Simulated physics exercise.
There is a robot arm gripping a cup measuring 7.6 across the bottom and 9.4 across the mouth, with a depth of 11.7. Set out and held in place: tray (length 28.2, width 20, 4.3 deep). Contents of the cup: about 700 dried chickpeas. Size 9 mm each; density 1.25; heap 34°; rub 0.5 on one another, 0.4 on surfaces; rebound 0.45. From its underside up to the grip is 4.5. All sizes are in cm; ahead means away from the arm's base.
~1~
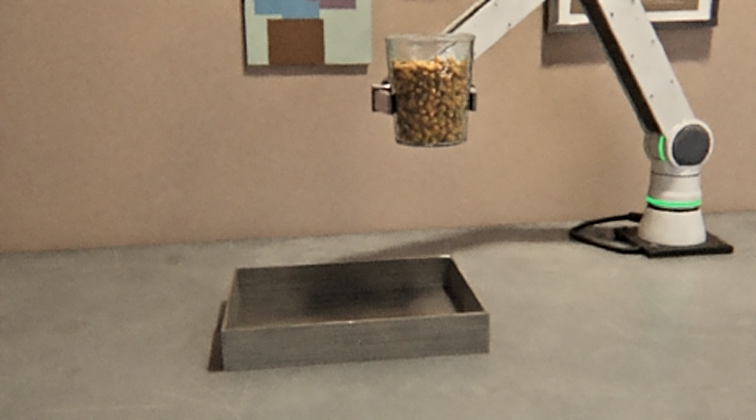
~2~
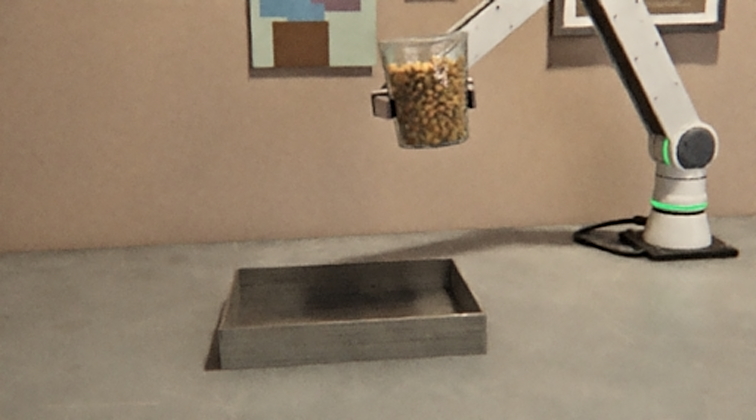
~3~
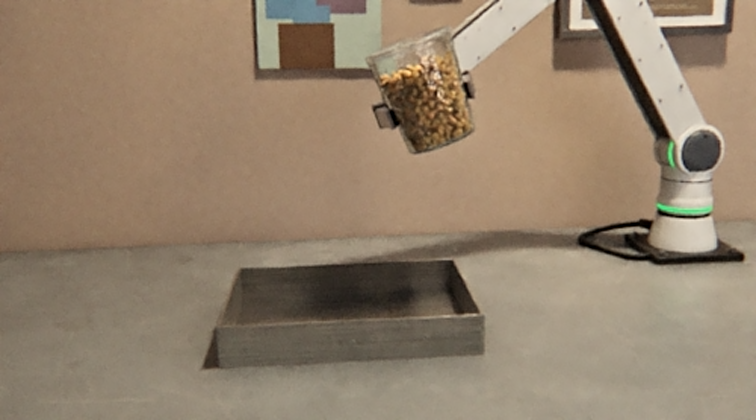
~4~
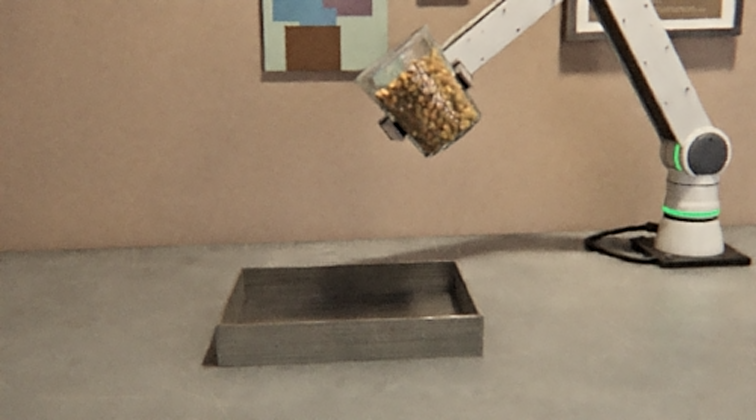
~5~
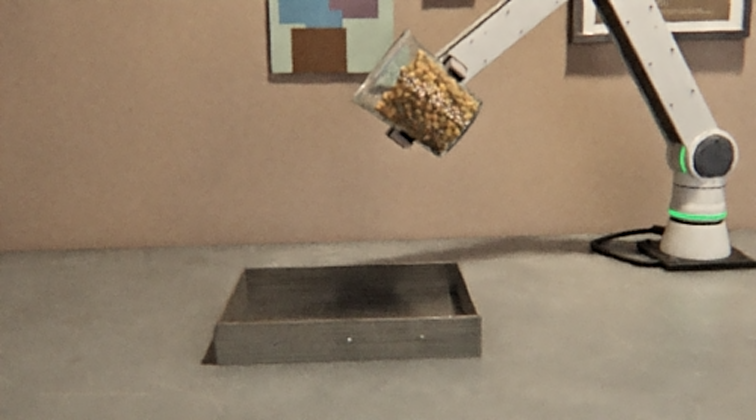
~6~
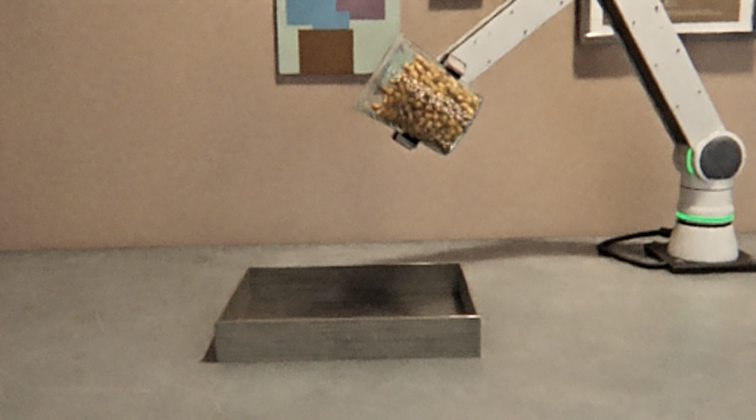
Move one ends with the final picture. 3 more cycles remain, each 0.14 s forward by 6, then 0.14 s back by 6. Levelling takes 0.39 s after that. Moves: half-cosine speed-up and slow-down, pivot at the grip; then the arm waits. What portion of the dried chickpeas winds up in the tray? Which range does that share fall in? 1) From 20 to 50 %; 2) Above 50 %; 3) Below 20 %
1, from 20 to 50 %.
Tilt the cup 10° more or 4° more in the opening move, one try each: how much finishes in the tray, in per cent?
First try near 50 %, second near 35 %.
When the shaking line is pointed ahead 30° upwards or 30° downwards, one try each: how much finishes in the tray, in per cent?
Roughly 50 per cent, then 15 per cent.
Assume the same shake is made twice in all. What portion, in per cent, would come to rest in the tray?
I'd expect close to 25 per cent then.
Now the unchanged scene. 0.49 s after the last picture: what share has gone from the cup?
By then near 20 % is out.
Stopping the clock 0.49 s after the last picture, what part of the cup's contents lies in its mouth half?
Around 55 percent.
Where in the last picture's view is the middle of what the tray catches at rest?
Roughly at (304, 321) in the last picture.
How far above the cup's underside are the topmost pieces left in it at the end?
About 9.0 cm.
Then, 0.49 s later, tilted 56° forward, highest piece 31 above the table; 560 in the cup, 86 in the tray, 11 on the table or floor, 41 in flight or on a rim.
Then, 0.98 s later, tilted 39° forward, highest piece 30 above the table; 458 in the cup, 186 in the tray, 36 on the table or floor, 18 in flight or on a rim.
Then, 1.43 s later, level, highest piece 31 above the table; 458 in the cup, 201 in the tray, 39 on the table or floor.
Then, 2.48 s later, level, highest piece 31 above the table; 458 in the cup, 201 in the tray, 39 on the table or floor.
At rest, 458 in the cup, 201 in the tray, 39 on the table or floor. That is 29 % in the tray.
